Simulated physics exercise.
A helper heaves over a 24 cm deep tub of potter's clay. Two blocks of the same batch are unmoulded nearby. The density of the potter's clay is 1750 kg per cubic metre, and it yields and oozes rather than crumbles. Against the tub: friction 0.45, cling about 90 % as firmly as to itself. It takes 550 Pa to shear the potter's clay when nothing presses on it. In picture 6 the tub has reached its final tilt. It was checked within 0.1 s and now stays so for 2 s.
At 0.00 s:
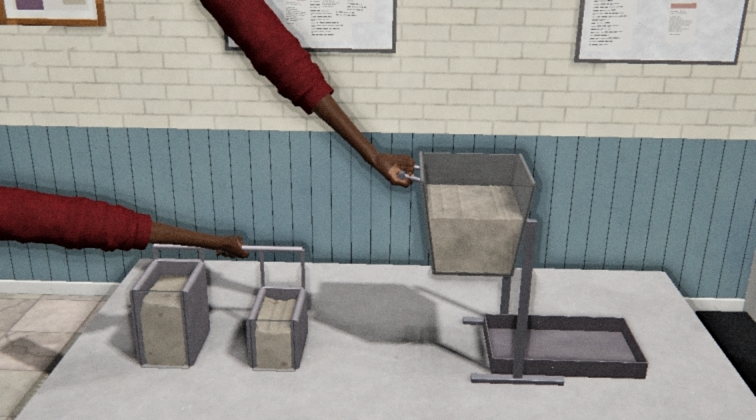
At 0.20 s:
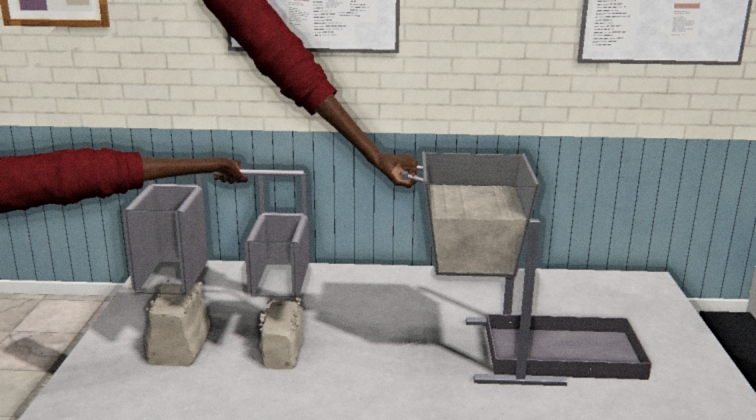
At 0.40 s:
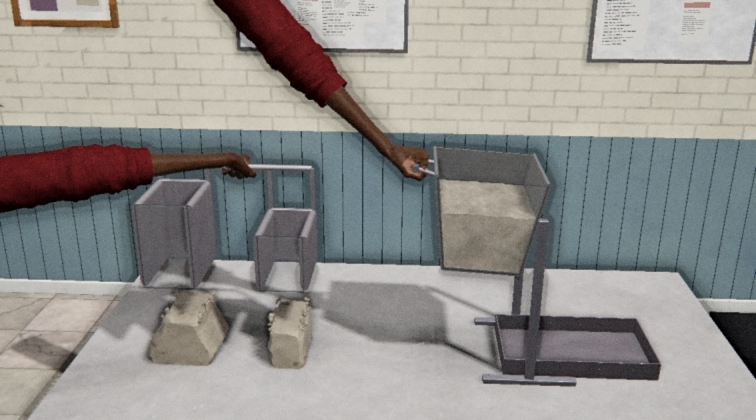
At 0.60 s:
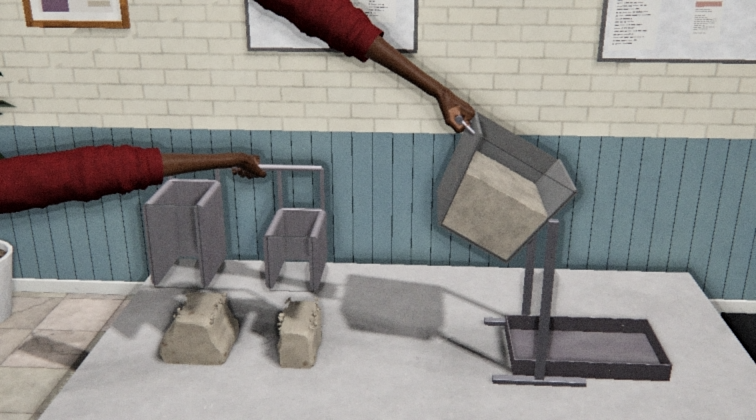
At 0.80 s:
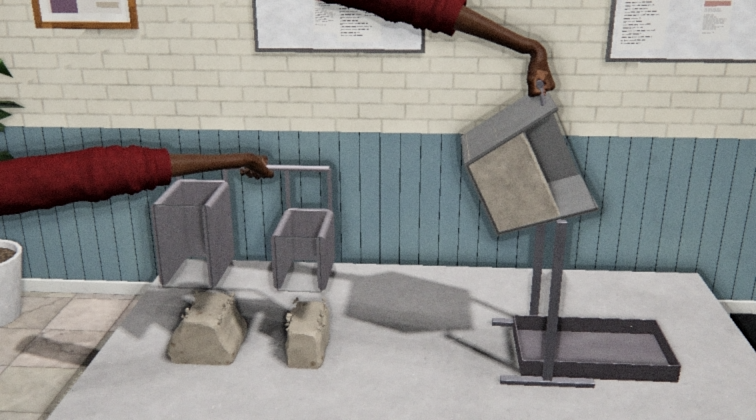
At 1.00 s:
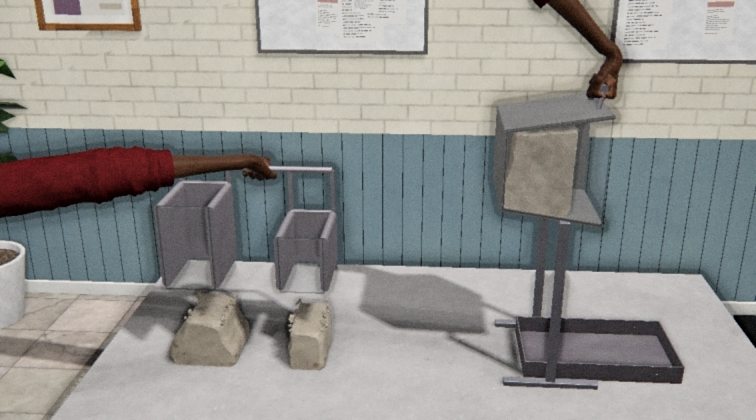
Two moulds lifting off pale clay blocks, the taller block slumping, then a hand tilting a clay-filled tub rightward onto its side.
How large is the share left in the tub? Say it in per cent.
Close to 68 per cent.
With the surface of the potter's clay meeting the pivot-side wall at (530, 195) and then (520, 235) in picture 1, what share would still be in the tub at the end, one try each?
In turn about 50 %, 100 %.
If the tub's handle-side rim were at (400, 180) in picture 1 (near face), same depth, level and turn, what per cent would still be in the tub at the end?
Then about 50 %.
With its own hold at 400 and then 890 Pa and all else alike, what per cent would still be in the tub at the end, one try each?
In turn about 50 %, 100 %.
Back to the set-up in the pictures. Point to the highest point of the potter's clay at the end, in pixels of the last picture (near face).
Near (527, 173).
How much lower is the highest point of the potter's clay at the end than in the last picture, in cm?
Roughly 10 cm.
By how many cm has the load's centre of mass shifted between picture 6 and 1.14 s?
Roughly 4 cm.
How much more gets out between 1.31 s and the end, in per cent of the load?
About 14 %.
By 1.14 s, the tub is at 90 degrees and holds 100 %.
By 1.31 s, the tub is at 90 degrees and holds 82 %.
By 1.48 s, the tub is at 90 degrees and holds 69 %.
By 1.65 s, the tub is at 90 degrees and holds 68 %.
By 3.00 s, at the end, the tub is at 90 degrees and holds 68 %.
